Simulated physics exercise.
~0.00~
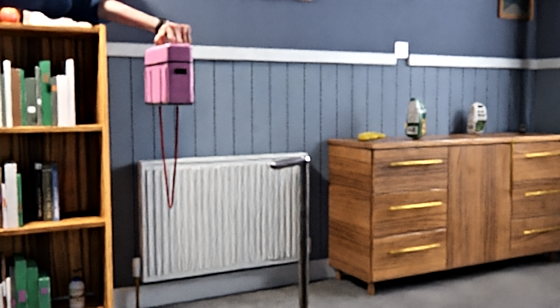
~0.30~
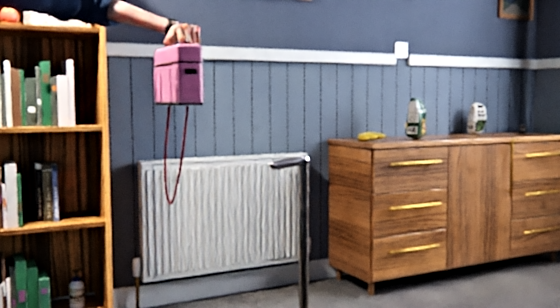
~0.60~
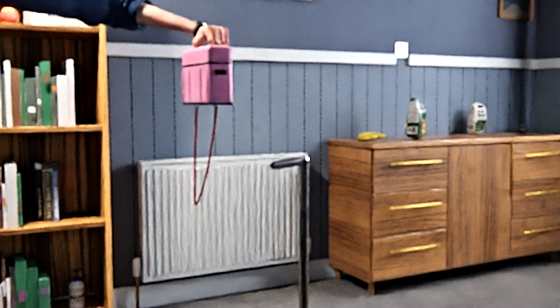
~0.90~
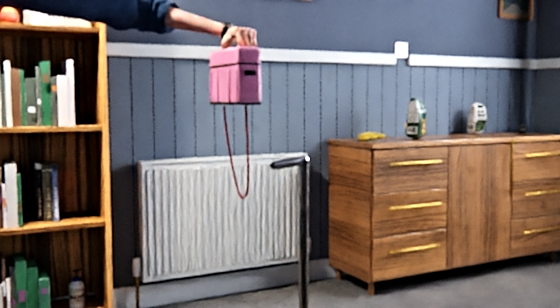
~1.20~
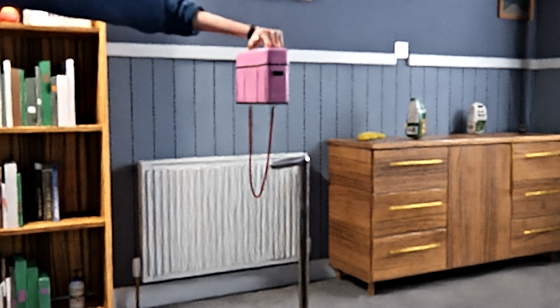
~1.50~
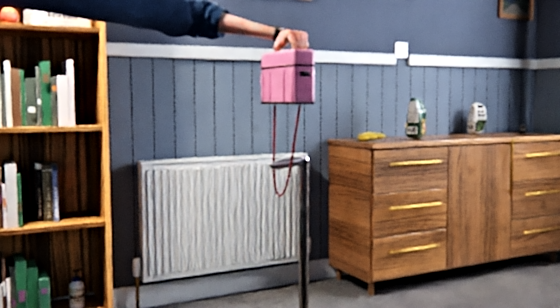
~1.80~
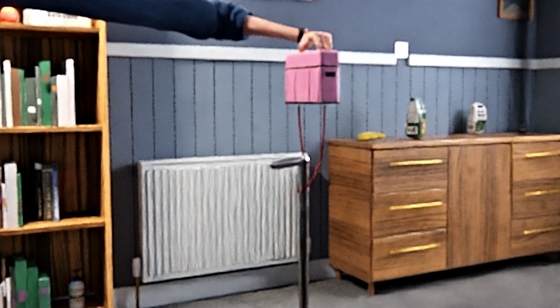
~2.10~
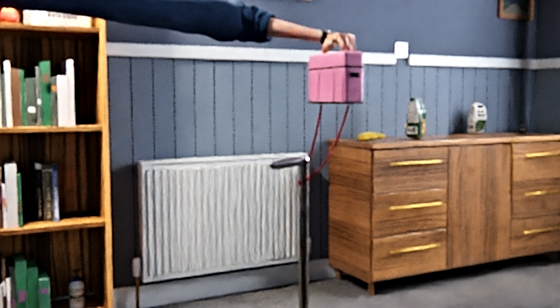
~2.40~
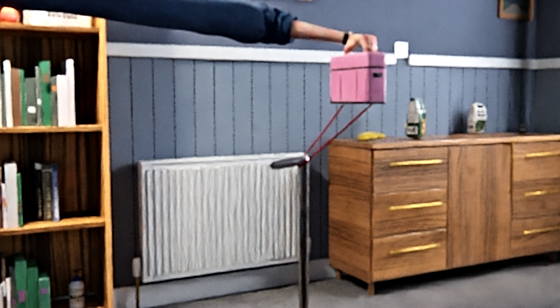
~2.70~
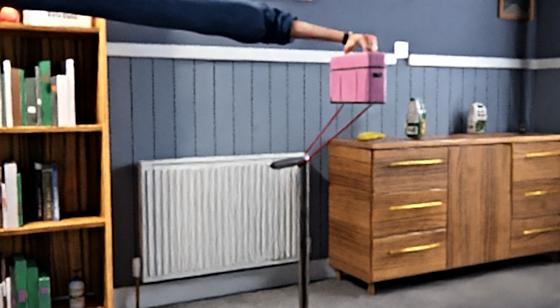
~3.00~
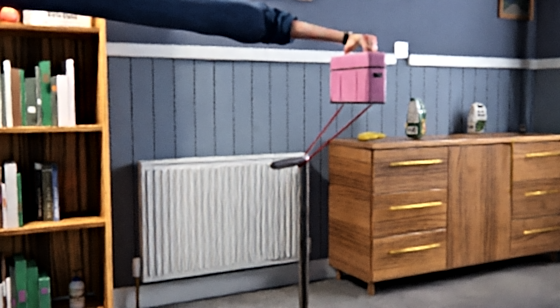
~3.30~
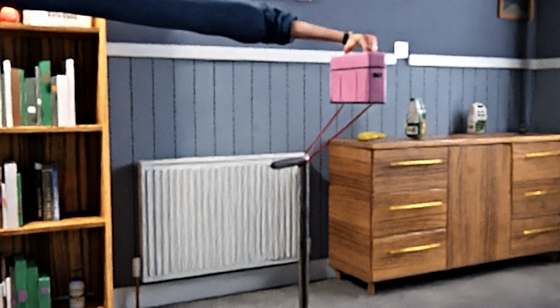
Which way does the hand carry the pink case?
The hand carries the pink case to the right, away from the bookshelf and past the post.
